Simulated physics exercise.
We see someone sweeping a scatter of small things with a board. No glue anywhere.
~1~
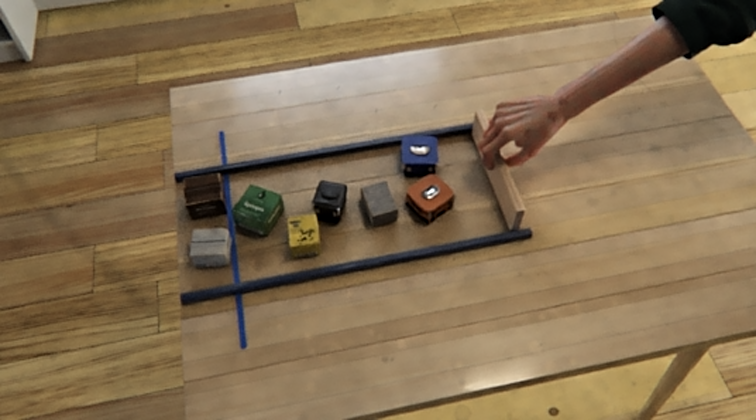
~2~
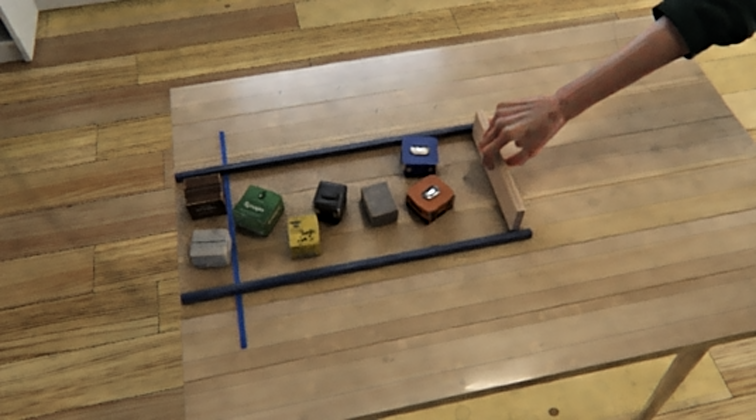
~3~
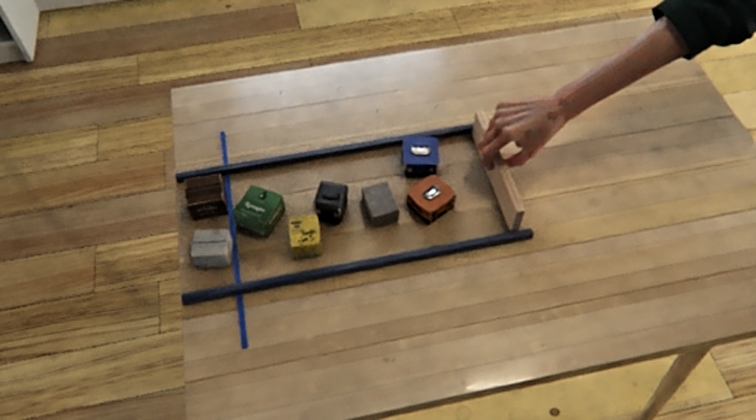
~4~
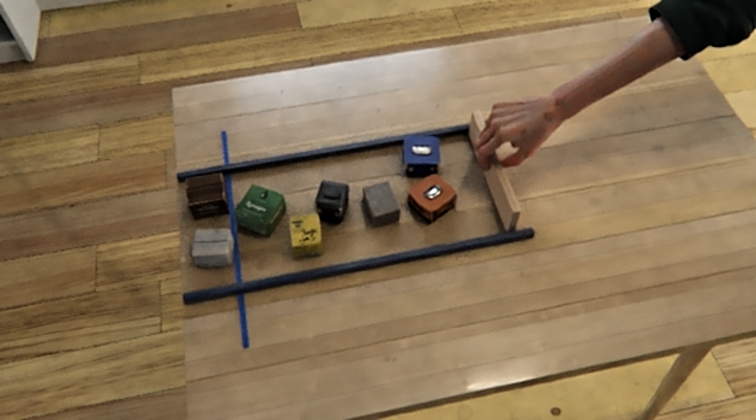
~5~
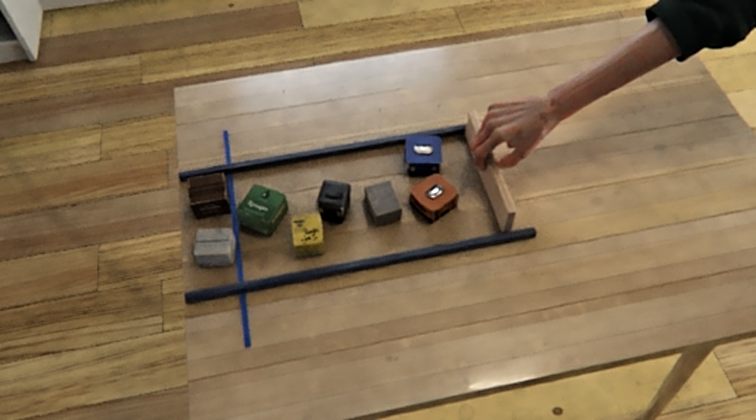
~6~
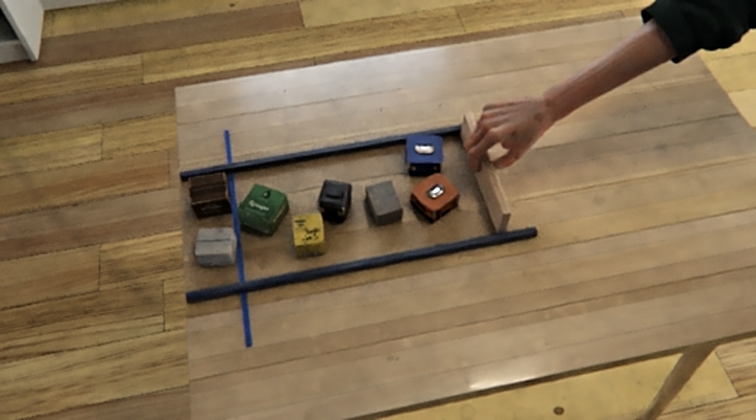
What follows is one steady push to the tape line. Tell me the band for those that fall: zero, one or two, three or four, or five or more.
Here the number that fall off is three or four.
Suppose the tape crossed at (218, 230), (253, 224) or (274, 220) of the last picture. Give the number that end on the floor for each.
In that order 5, 2 and 1.
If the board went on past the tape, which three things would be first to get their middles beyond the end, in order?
They are the green box, the black case, the white box.
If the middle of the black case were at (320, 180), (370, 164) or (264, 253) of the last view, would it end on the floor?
The black case survives; is kept; drops off.
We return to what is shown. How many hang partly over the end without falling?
1 of them.
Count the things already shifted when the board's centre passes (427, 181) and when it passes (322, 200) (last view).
The counts are 3 and 8.
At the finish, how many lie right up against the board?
That makes 3.
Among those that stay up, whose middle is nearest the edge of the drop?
That is the grey block.
Soon after, none off yet; brown box at rest near (211, 196); white box at rest near (217, 247); green box at rest near (264, 209).
Then, none off yet; brown box moved about its own width near (183, 195); white box moved a little near (211, 257); green box moved well along near (201, 228).
At rest, the number that fall off is three or four; fallen, black case, green box, white box and brown box.
